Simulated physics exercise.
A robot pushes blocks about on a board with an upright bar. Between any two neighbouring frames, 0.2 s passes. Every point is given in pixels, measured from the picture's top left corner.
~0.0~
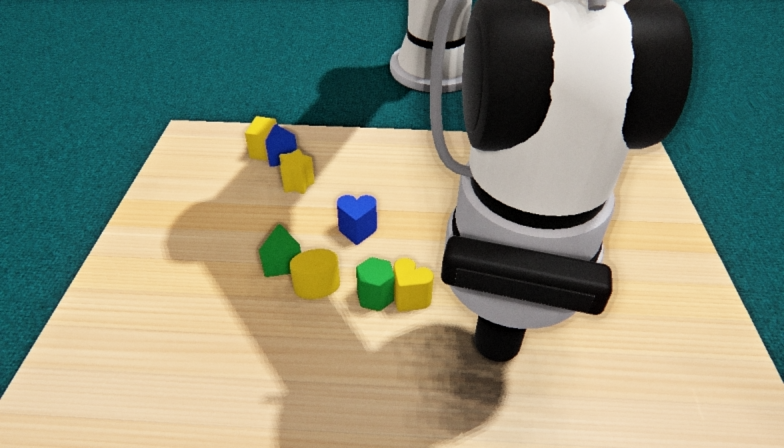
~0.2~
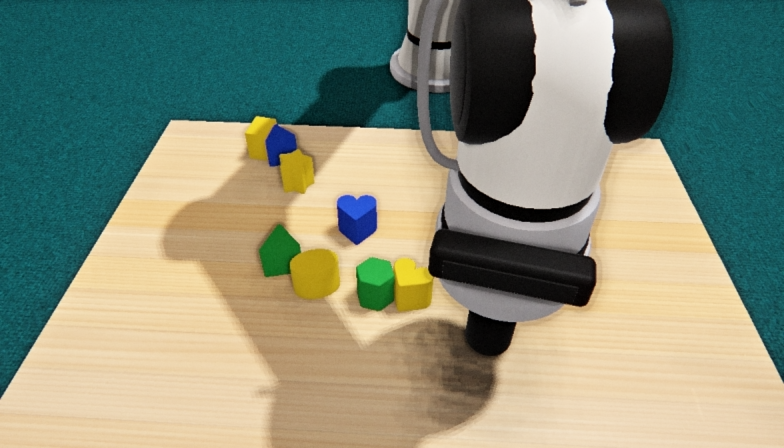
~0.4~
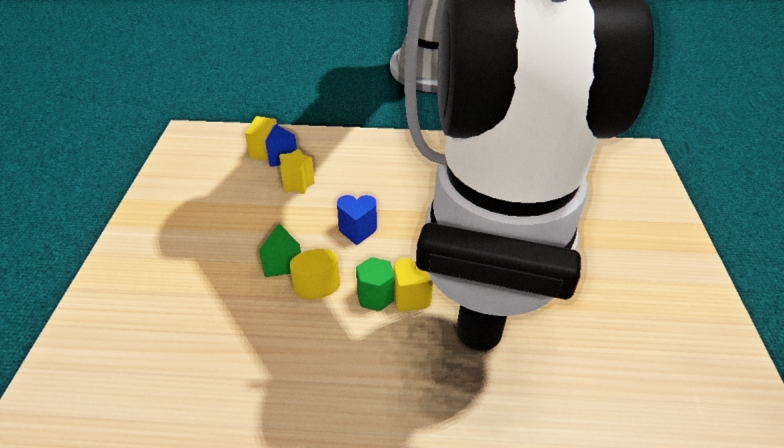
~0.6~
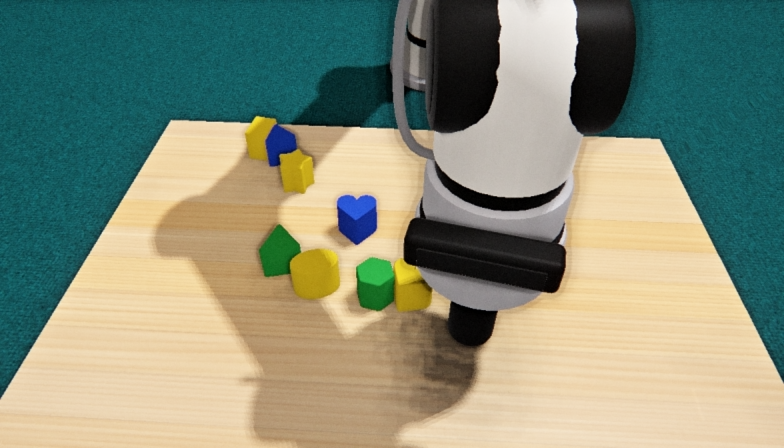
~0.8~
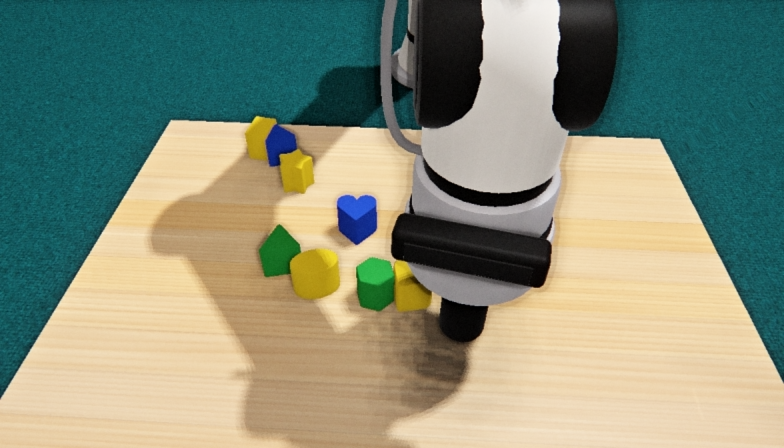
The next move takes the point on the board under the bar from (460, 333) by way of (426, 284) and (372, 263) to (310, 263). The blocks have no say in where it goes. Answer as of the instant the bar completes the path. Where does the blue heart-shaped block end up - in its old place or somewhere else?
The block you're asking about stays where it is.
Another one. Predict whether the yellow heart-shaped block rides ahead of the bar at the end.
Answer: Still ahead.
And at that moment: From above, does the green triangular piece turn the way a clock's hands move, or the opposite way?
From above, the green triangular piece will be seen to turn clockwise.
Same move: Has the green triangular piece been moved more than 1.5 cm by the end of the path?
Yes.
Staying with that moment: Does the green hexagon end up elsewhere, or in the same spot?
It's moved.
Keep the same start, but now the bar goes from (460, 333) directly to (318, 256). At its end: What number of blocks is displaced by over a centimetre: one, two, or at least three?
It displaces three or more.
What follows on the original path. One third of the way, bar (426, 275); green hexagon (360, 270), turned 35° anticlockwise; yellow heart-shaped block (387, 253), turned 45° anticlockwise.
Two thirds of the way, bar (371, 255); yellow elliptical block (303, 264); green hexagon (358, 270), turned 50° anticlockwise; yellow heart-shaped block (334, 240), turned 95° anticlockwise.
At the end, bar (308, 255); green triangular piece (245, 241), turned 60° clockwise; yellow elliptical block (302, 265); blue heart-shaped block not moved; green hexagon (358, 270), turned 50° anticlockwise; yellow heart-shaped block (270, 247), turned 105° anticlockwise.
